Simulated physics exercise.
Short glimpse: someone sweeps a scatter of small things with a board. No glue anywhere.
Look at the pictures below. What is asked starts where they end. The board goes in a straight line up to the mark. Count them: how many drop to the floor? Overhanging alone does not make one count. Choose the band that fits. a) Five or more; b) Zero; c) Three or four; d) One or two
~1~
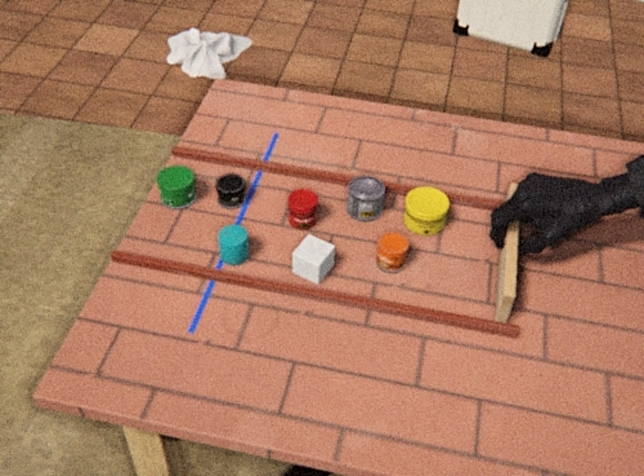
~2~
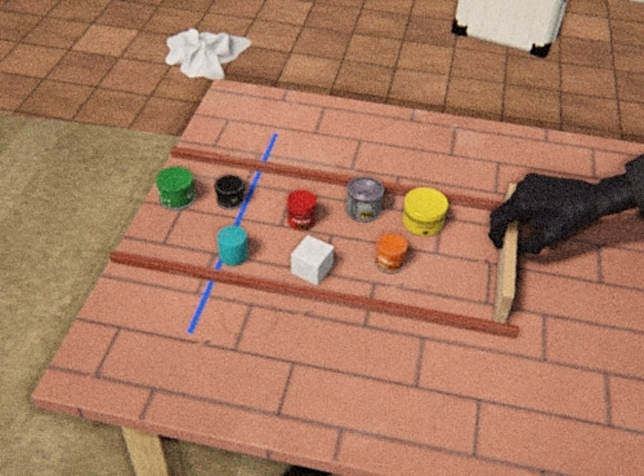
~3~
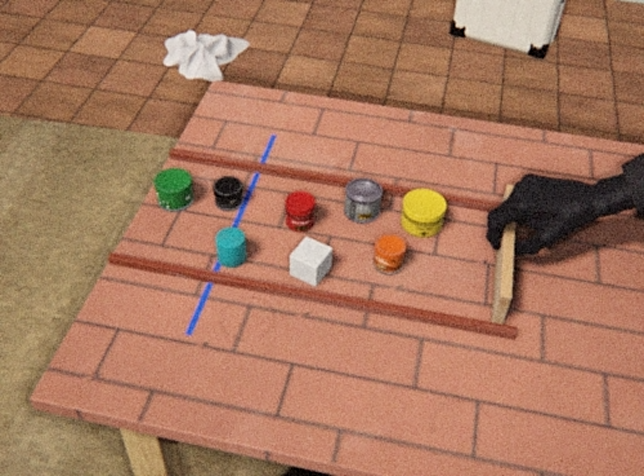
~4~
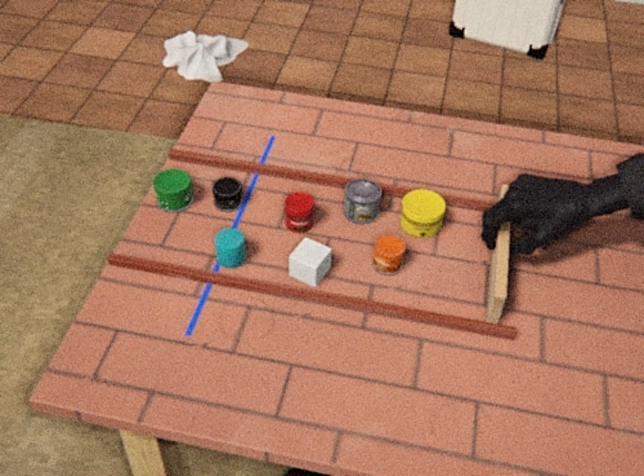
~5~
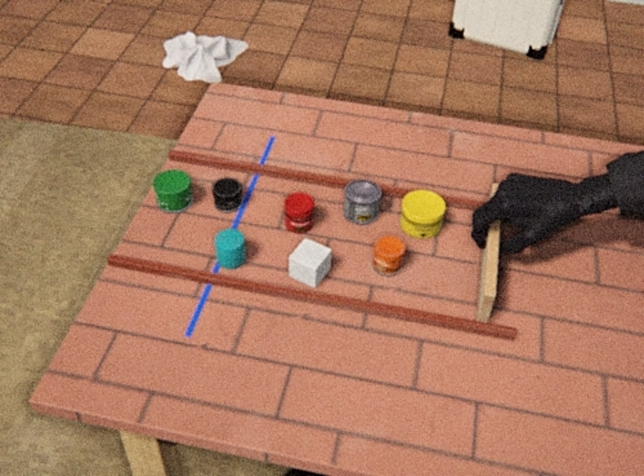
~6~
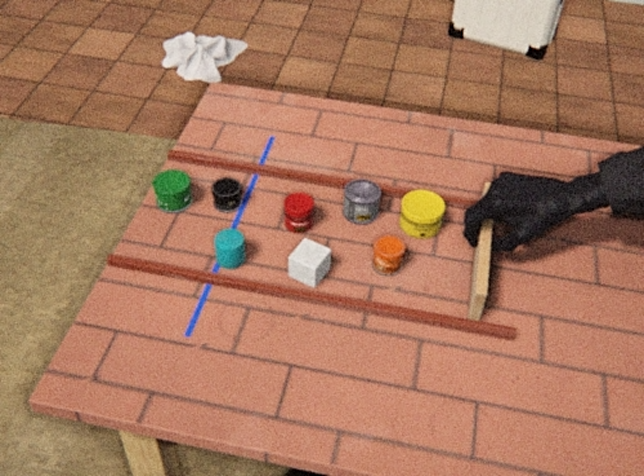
Answer: B.
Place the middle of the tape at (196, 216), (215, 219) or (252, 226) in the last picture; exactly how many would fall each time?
You'd get 1, then 0, then 0.
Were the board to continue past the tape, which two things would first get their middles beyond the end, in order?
The order is the green pot, the grey pot.
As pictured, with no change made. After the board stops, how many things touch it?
That would be 4 of them.
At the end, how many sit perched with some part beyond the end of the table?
0 is the number.
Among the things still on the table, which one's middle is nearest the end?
That would be the green pot, the foremost.
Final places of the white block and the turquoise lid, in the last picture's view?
Final centres, in order: Near (206, 247), near (178, 240).
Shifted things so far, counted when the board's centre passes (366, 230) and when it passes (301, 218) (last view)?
Well, it's 3 at the first one and 5 at the second.
A little later, none off yet; green pot at rest near (173, 191); black pot at rest near (227, 195); turquoise lid at rest near (230, 249).
Next, none off yet; green pot at rest near (173, 191); black pot at rest near (225, 196); turquoise lid moving near (223, 248).
When it is over, the number that fall off is zero.
